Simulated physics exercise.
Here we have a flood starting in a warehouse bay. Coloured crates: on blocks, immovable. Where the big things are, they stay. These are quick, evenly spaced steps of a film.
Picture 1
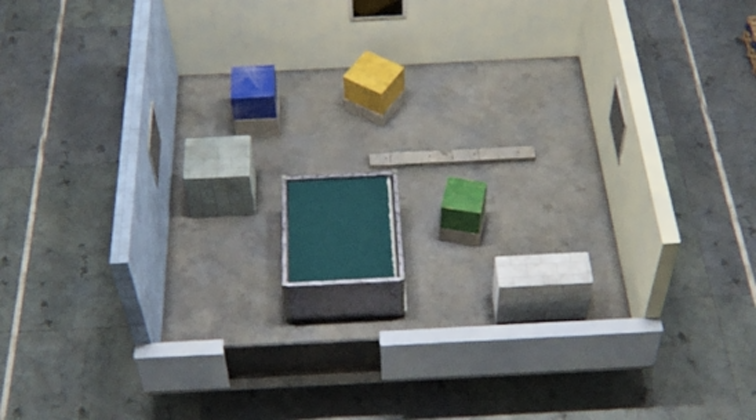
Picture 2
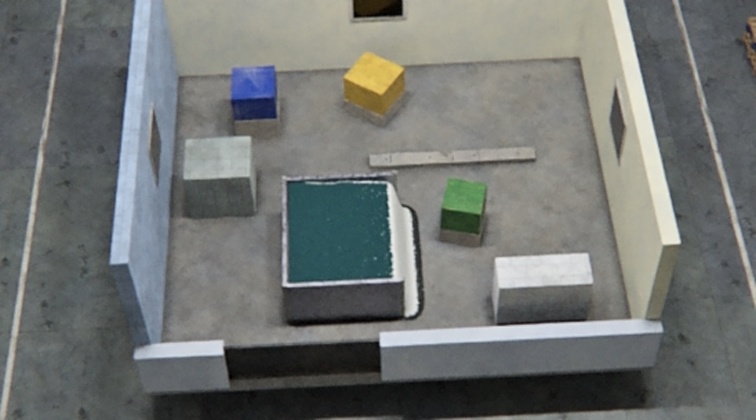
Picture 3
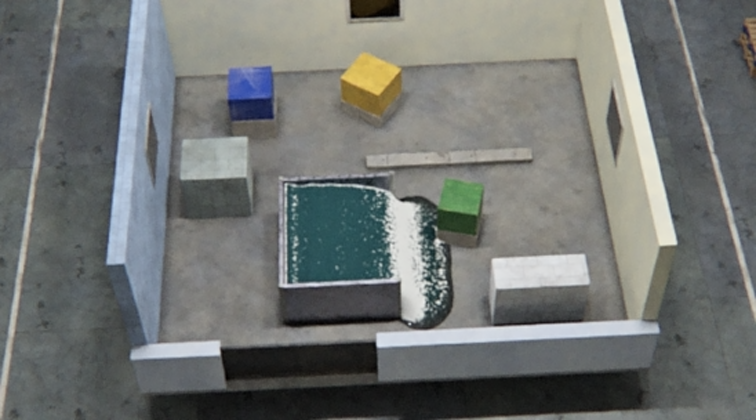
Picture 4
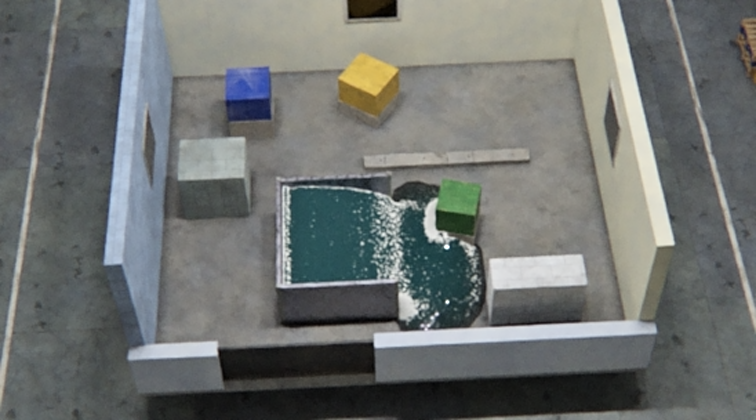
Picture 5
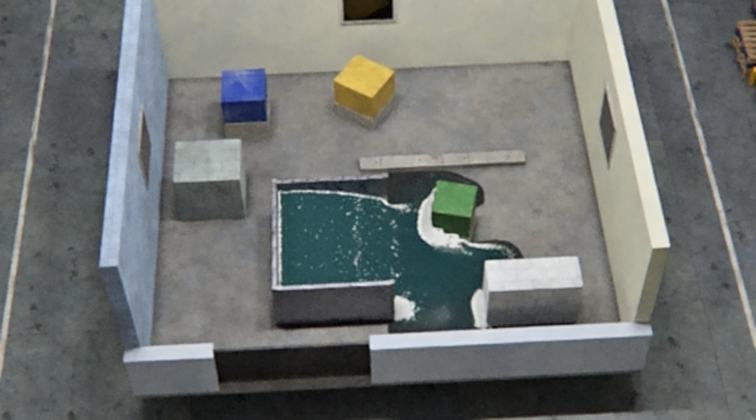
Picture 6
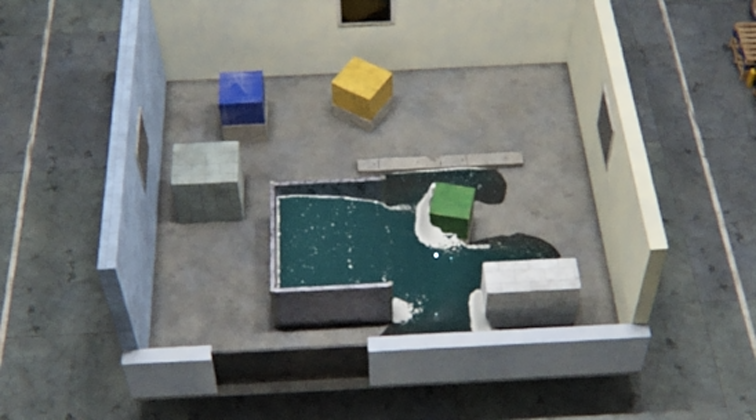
Dark green water pouring from the right side of an open tank, spreading across a walled bay floor around a green crate.
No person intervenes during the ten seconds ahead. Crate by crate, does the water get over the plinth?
As I see it, the blue crate is unaffected by the water; the green crate is affected by the water; the yellow crate is unaffected by the water.
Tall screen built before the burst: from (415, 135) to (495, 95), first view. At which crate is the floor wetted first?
It's the crate marked green.
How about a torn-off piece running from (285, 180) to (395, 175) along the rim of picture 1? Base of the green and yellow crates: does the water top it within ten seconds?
The green crate is untouched; the yellow crate is reached.
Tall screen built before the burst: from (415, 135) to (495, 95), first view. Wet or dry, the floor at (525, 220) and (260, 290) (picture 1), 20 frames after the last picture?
As listed: Flooded, no water.
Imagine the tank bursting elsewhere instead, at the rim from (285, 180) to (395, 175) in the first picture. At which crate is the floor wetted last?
Last: The green crate.
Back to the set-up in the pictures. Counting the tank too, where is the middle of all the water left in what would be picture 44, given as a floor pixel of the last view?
About (426, 207).
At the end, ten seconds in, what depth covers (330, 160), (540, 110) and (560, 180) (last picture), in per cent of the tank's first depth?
Depths of roughly 4, 10 and 6 per cent.
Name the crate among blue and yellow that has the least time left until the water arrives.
Answer: The one in yellow.
A moment on, water covers 40 % of the floor; the blue crate not reached, the green crate water round its plinth, the yellow crate not reached.
Next, water covers 55 % of the floor; the blue crate not reached, the green crate water round its plinth, the yellow crate water round its plinth.
Then, water covers 65 % of the floor; the blue crate water round its plinth, the green crate water round its plinth, the yellow crate water round its plinth.
Later, water covers 90 % of the floor; the blue crate water round its plinth, the green crate water round its plinth, the yellow crate water round its plinth.
In the end, water covers 100 % of the floor; the blue crate stayed above the water, the green crate was topped, the yellow crate stayed above the water.
